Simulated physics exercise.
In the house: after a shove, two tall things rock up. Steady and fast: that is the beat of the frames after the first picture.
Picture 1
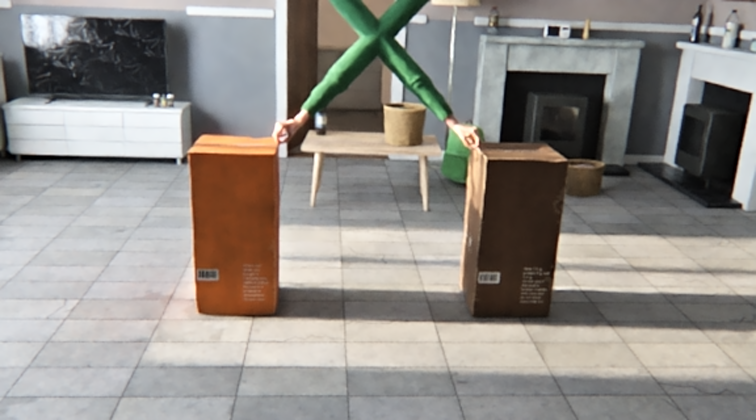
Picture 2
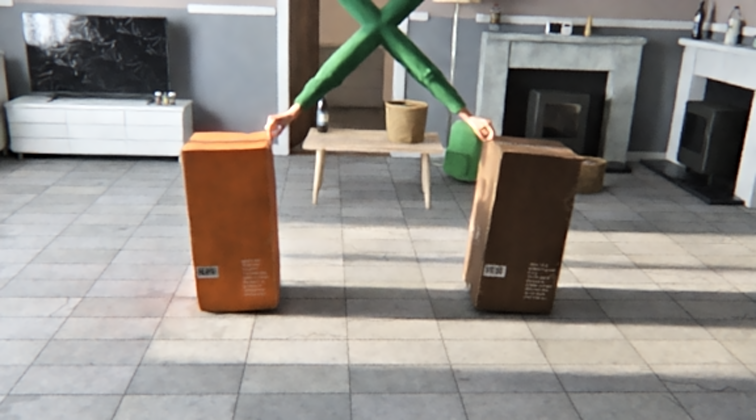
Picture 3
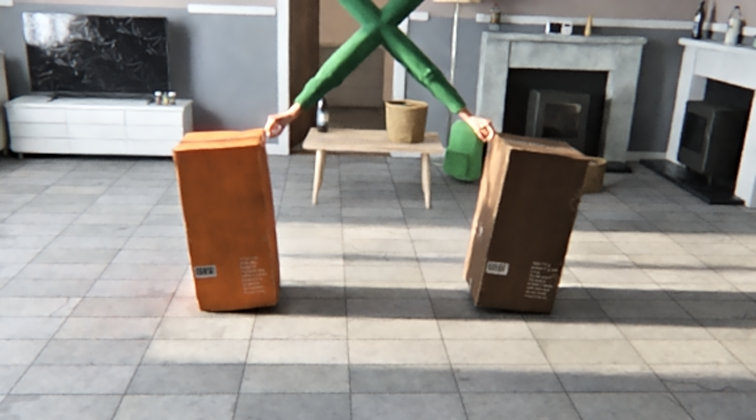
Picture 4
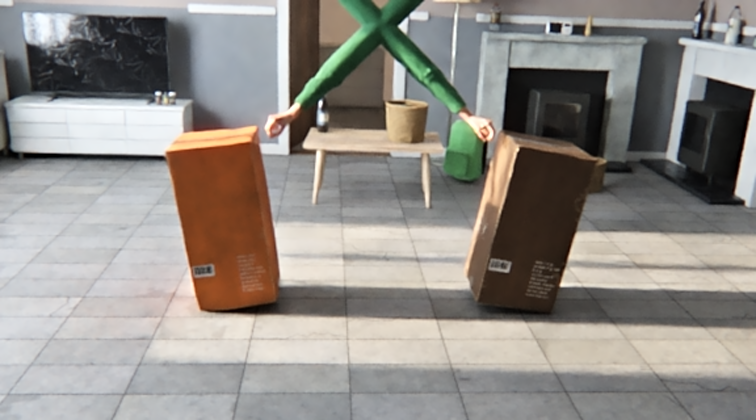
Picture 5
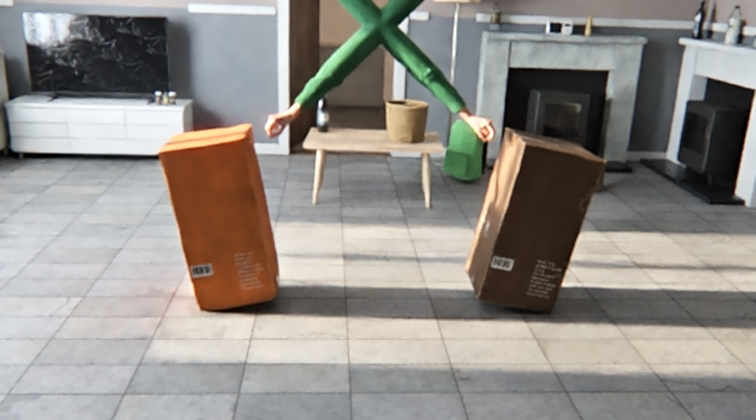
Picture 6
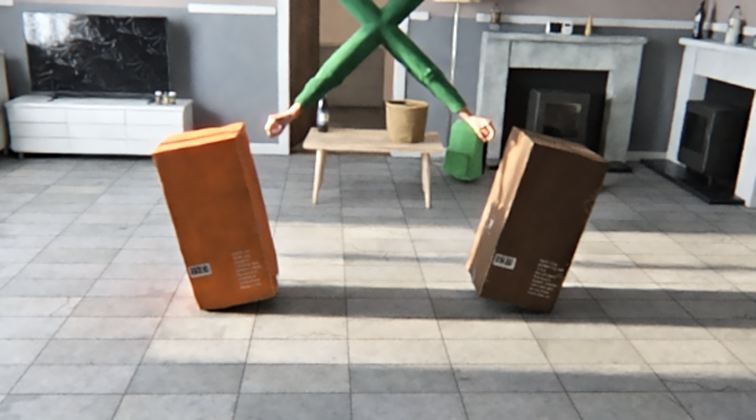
Two crossed arms in green sleeves reach down from the top of a bright living room with grey floor tiles, seen from the front by a still camera. An orange box stands upright on the left and a brown one on the right, before a wooden bench, a television and fireplaces. The hands push the boxes' upper edges outward, then stay extended as both lean steadily farther apart.
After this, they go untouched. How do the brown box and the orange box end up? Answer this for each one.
The brown box never comes back up, the orange box never comes back up.
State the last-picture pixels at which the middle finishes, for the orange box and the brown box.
In the last picture, the orange box sits at (118, 261) while the brown box sits at (623, 265).
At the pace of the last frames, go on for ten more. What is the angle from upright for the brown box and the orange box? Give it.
30° and 30°.
Then, 0.16 s after the last picture, brown box 29° off upright near (555, 218); orange box 27° off upright near (198, 213).
Then, 0.36 s after the last picture, brown box 49° off upright near (585, 225); orange box 47° off upright near (166, 219).
Then, 0.50 s after the last picture, brown box 72° off upright near (610, 244); orange box 69° off upright near (138, 236).
At rest, the brown box falls over, near (623, 265); the orange box falls over, near (118, 261).
